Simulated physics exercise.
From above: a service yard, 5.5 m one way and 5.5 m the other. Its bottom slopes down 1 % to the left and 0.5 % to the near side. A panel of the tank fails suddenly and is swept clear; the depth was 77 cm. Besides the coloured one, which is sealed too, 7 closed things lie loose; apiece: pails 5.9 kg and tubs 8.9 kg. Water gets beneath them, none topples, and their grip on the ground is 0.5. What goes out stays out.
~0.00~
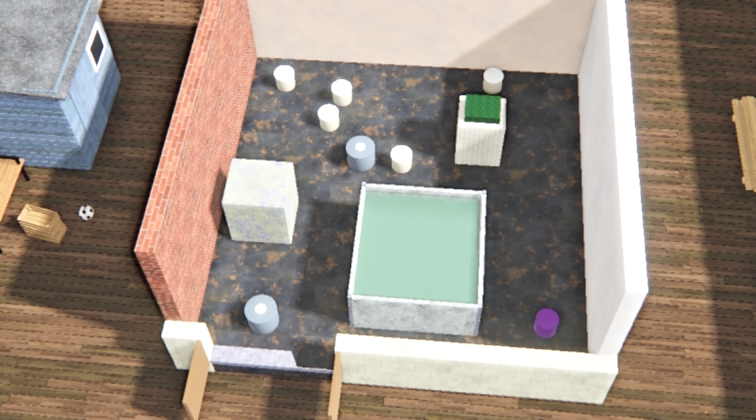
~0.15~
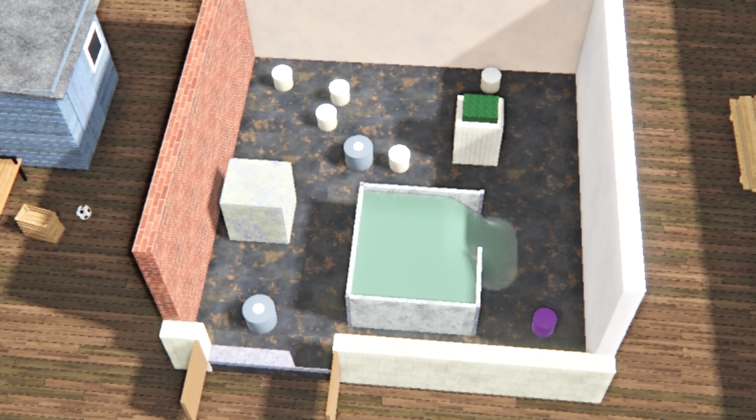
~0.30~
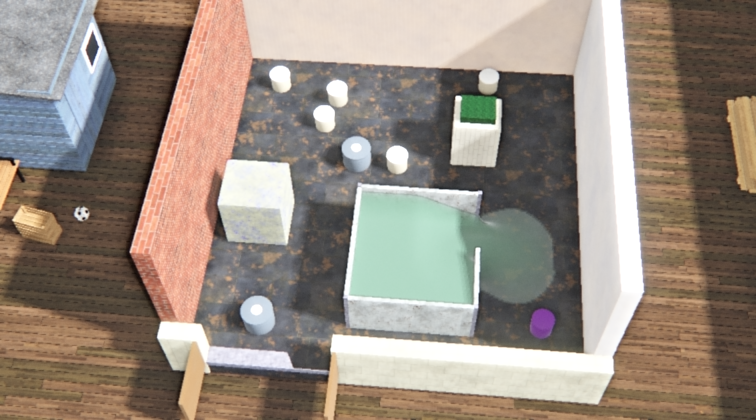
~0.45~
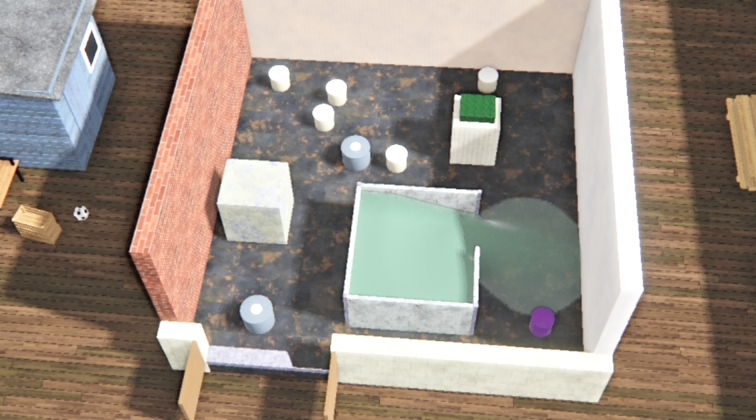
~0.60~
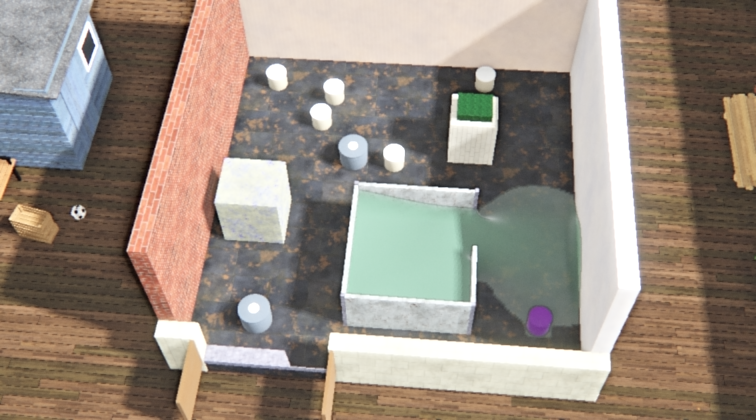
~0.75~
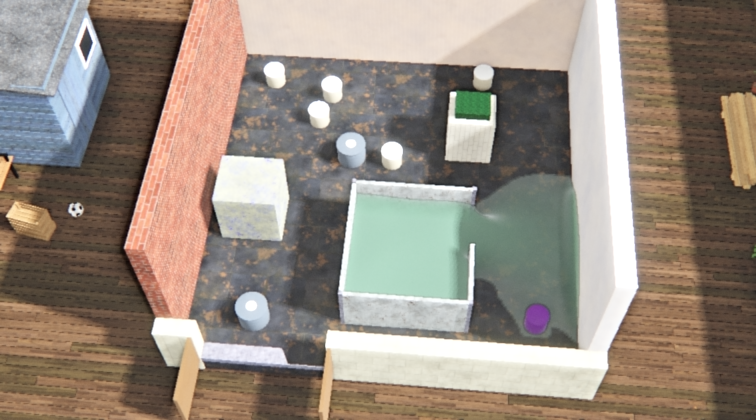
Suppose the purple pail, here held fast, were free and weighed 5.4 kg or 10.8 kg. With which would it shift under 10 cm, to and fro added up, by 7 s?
I expect that neither weight holds it.
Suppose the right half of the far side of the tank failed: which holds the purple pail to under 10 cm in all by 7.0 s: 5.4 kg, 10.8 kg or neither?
In that case only the higher weight holds it.
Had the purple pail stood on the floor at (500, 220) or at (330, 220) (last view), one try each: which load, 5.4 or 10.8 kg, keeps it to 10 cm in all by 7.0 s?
In that order: Neither holds; the smaller is enough.
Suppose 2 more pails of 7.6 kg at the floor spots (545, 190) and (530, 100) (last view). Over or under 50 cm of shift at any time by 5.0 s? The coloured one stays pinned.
In that order: Over, over.
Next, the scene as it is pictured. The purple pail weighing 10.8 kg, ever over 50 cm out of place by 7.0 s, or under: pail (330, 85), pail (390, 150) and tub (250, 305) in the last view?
In turn: Past it, short of it, past it.
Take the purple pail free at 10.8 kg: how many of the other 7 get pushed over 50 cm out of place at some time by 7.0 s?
I count 5.
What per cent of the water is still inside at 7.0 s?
Some 96 per cent remains.
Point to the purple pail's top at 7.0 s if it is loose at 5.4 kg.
Around (534, 251).
After 1.4 s the purple pail would be 14 cm from its start with 5.4 kg and 4 cm from its start with 10.8 kg; 6 cm of water round it then.
After 3.1 s the purple pail would be 83 cm from its start with 5.4 kg and 66 cm from its start with 10.8 kg; 8 cm of water round it then.
After 4.9 s the purple pail would be 56 cm from its start with 5.4 kg and 68 cm from its start with 10.8 kg; 9 cm of water round it then.
After 7.0 s the purple pail would be 102 cm from its start with 5.4 kg and 65 cm from its start with 10.8 kg; 9 cm of water round it then.
